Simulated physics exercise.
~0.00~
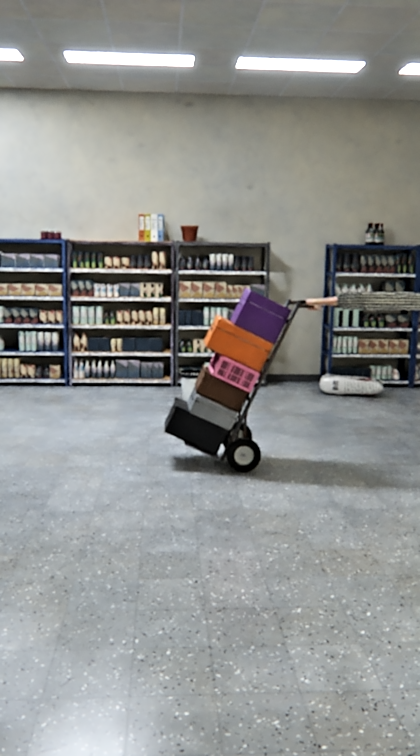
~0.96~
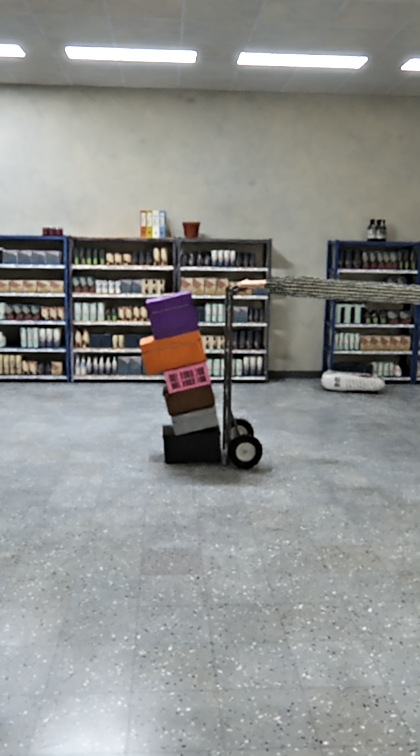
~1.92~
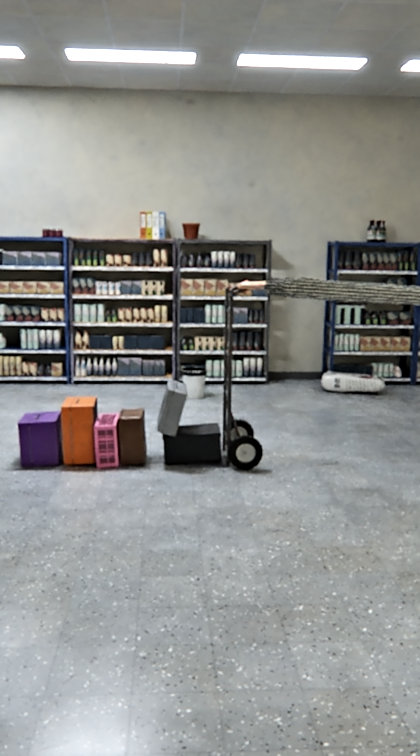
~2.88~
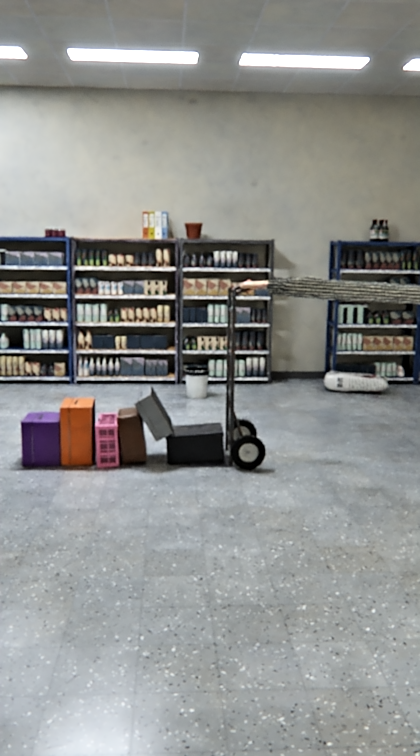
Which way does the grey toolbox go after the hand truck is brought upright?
It moves to the left, tipping over toward the pieces that have fallen on the floor.
